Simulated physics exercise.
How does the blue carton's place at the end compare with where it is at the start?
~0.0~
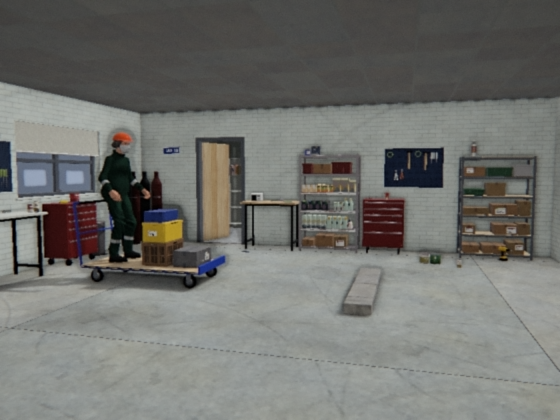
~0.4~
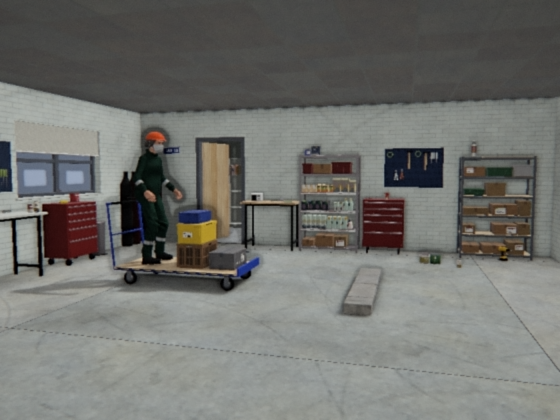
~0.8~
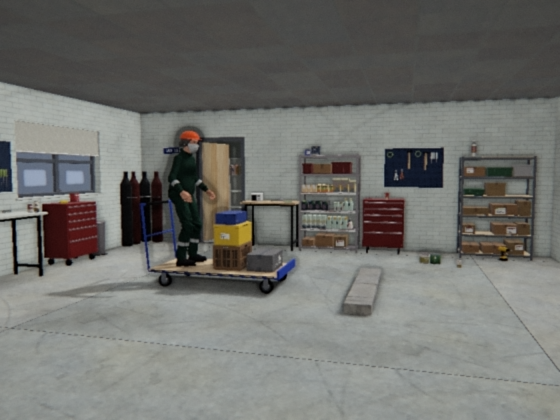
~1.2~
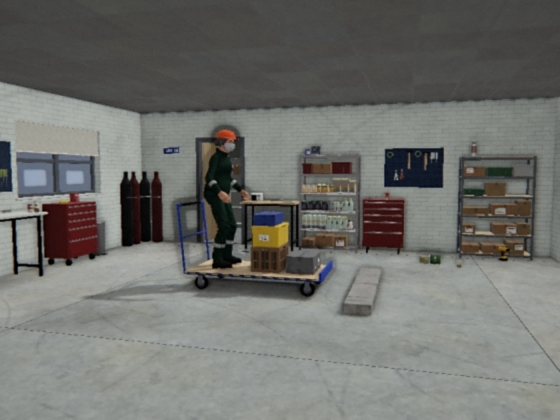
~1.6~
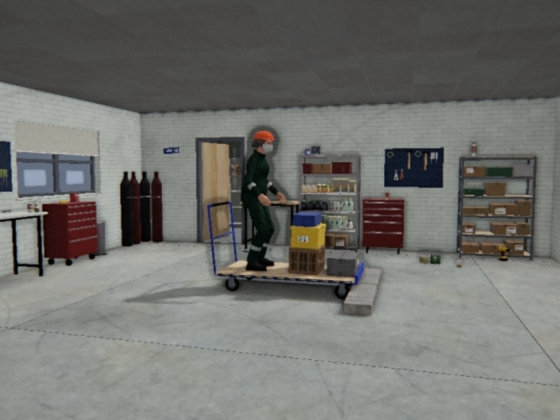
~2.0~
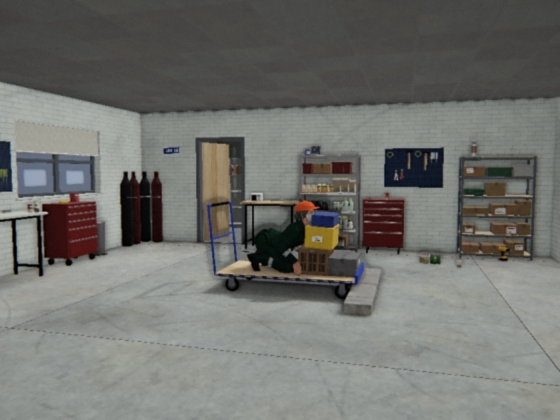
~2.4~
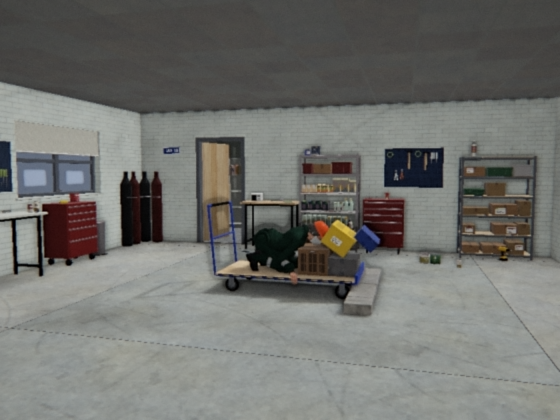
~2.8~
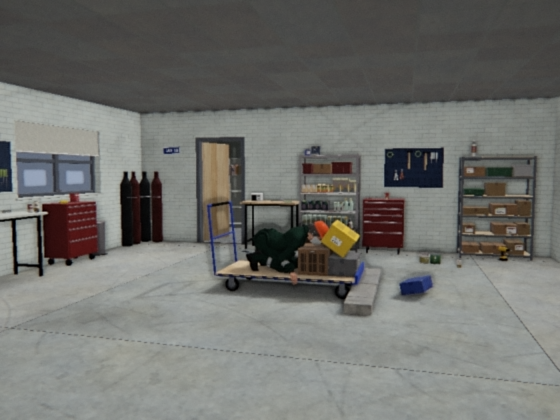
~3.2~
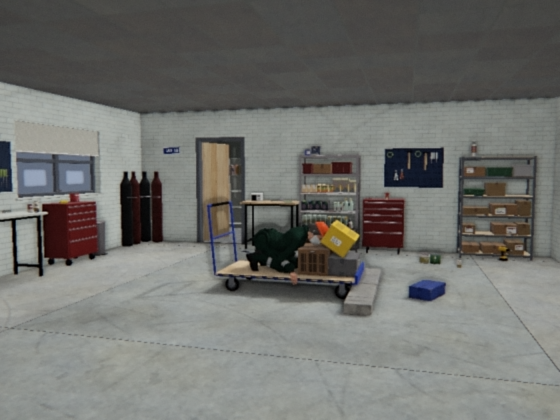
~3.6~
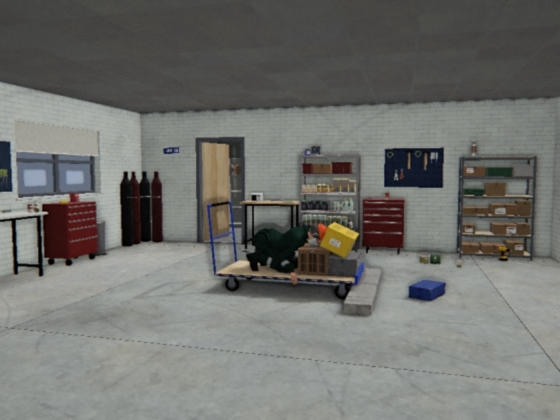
At the start the blue carton sits on top of the yellow tote on the trolley, over at the left. By the end it lies on the floor to the right of the beam, off the trolley.
